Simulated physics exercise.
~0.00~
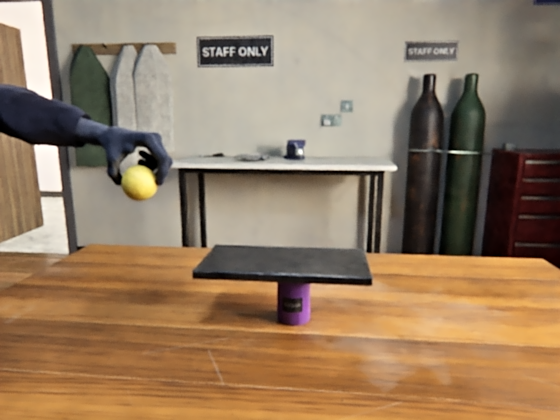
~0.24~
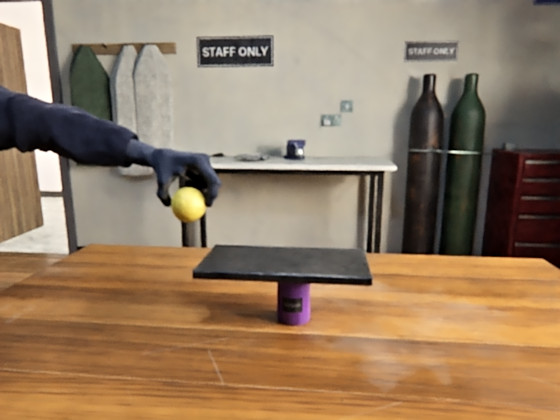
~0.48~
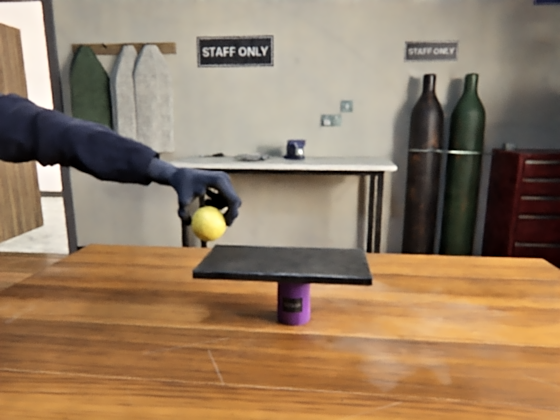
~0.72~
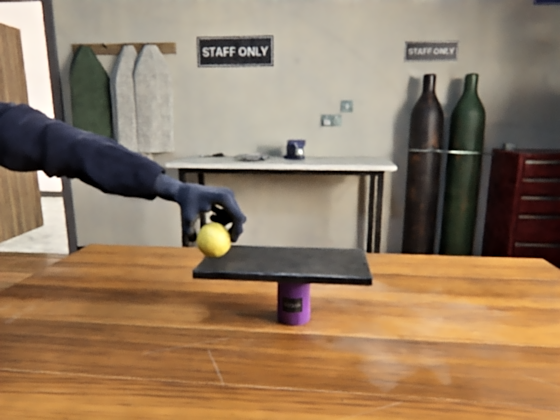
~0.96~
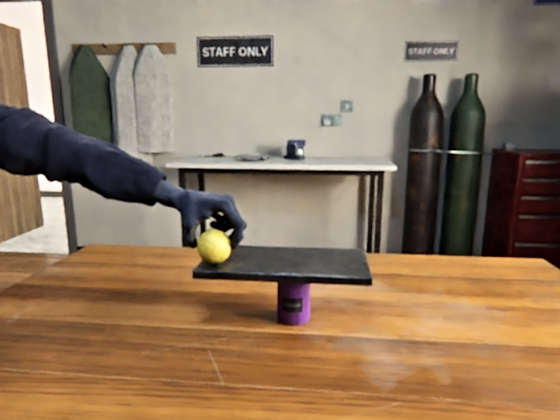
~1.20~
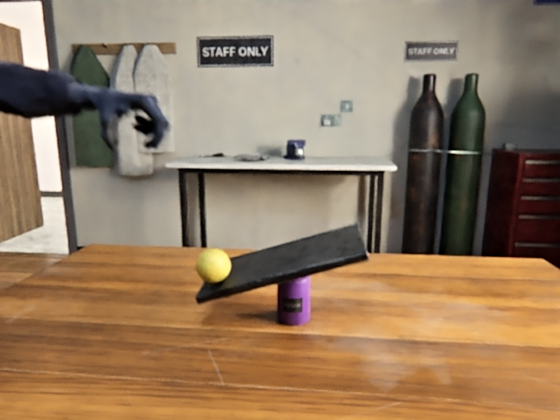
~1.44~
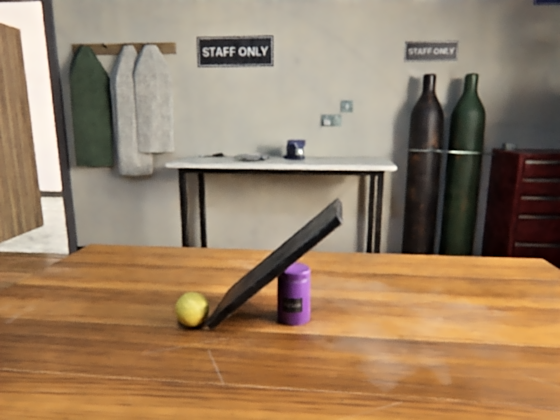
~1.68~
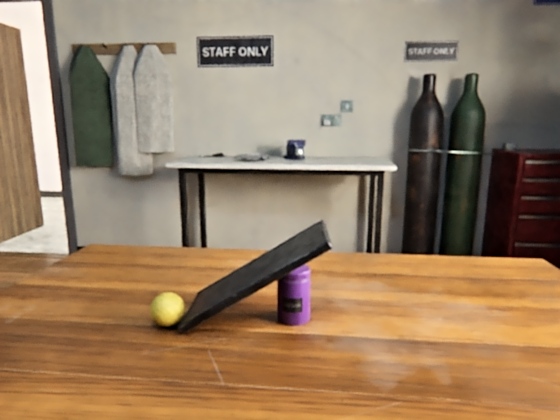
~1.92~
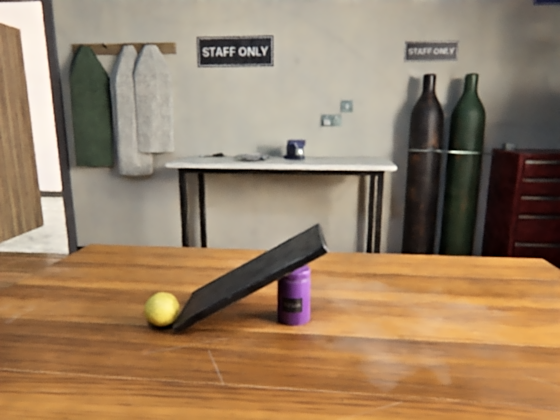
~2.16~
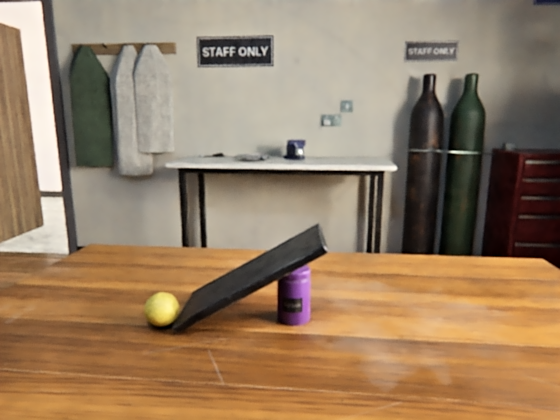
Workshop table, a gloved hand setting a yellow ball on a black board's left end, the board tipping and resting against a purple jar.
